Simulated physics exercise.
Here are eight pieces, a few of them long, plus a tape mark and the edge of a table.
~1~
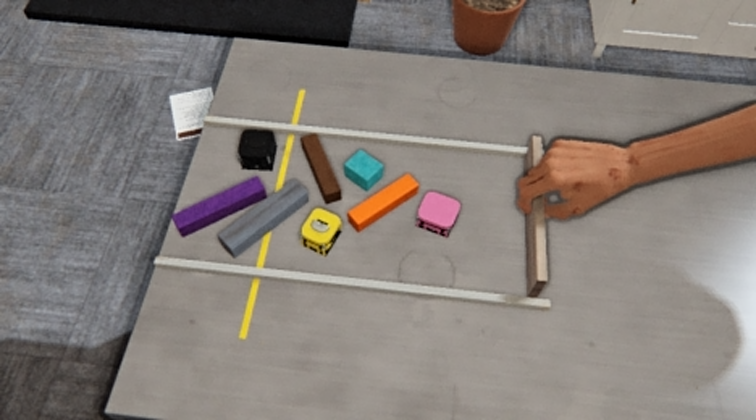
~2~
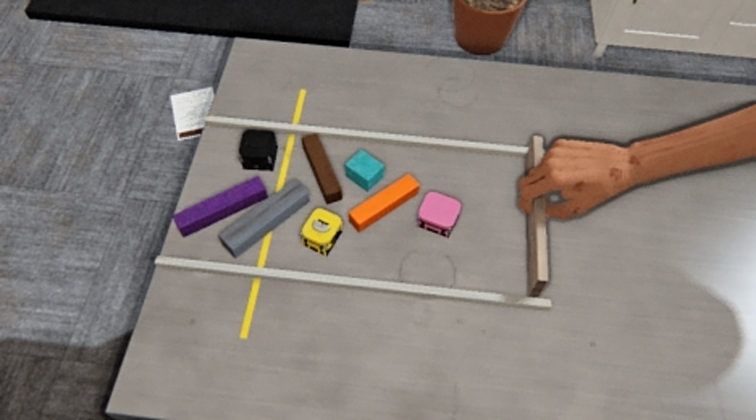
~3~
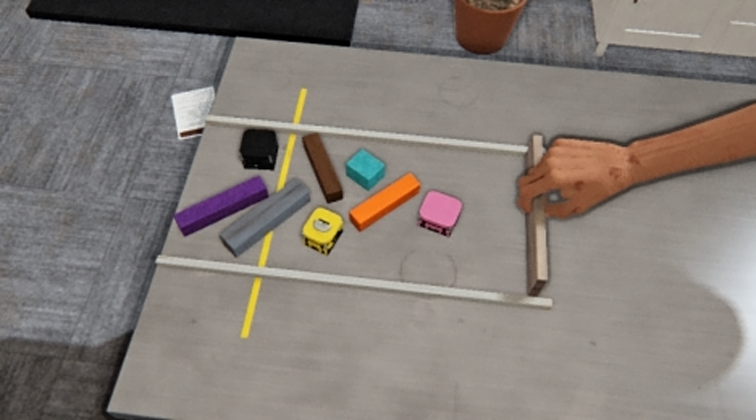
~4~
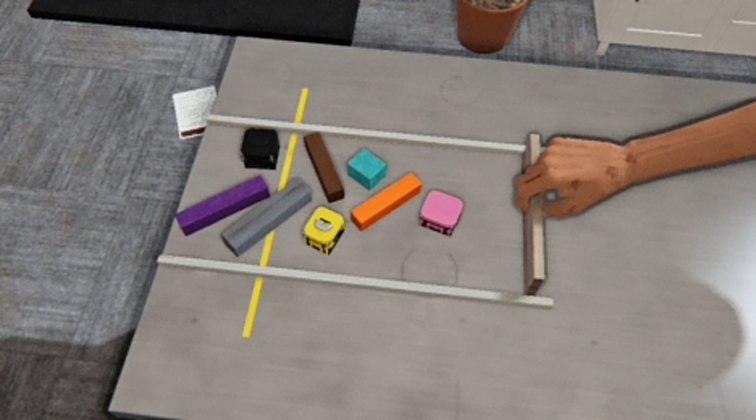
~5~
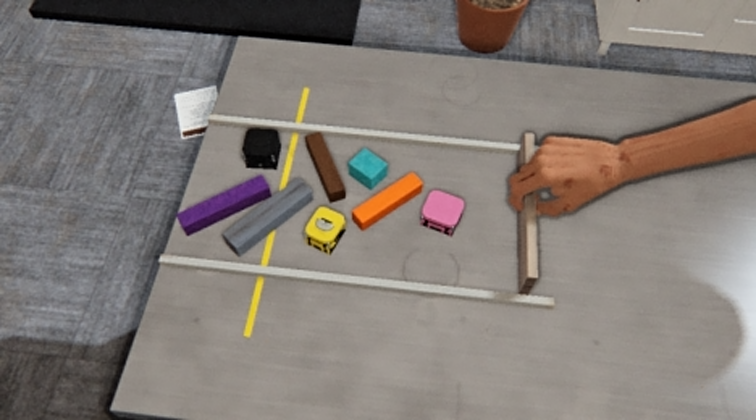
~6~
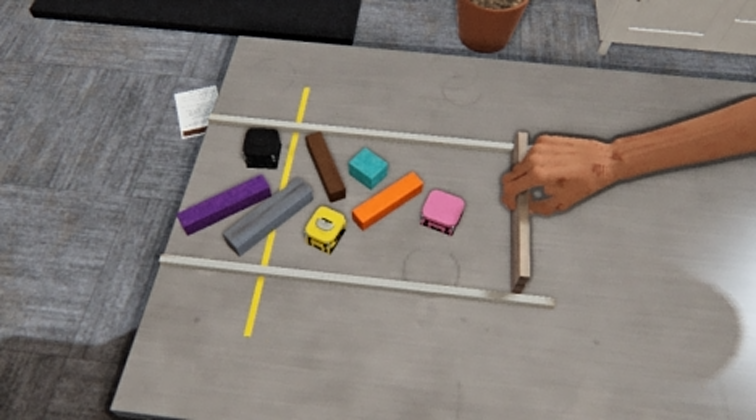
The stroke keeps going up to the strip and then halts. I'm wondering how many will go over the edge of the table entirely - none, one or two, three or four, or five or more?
Lost: Nothing.
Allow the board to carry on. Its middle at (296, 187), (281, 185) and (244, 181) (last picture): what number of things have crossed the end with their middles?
Result per place: 0; 0; 3.
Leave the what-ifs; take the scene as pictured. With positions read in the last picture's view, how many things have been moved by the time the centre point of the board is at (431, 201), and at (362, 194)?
At first I count 2, and then 6.
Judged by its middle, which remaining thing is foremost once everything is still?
The purple bar is the one you want.
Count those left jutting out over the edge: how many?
2, I think.
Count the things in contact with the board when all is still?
Number: 3.
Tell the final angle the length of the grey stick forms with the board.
The angle comes out near 30 degrees.
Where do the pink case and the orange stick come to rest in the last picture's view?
Pink case at (256, 218), orange stick at (251, 187).
Soon after, none off yet; purple bar at rest near (225, 205); black case at rest near (263, 149); grey stick at rest near (270, 216).
After that, none off yet; purple bar at rest near (225, 205); black case at rest near (263, 149); grey stick displaced a little near (255, 220).
In the end, the number that fall off is zero.
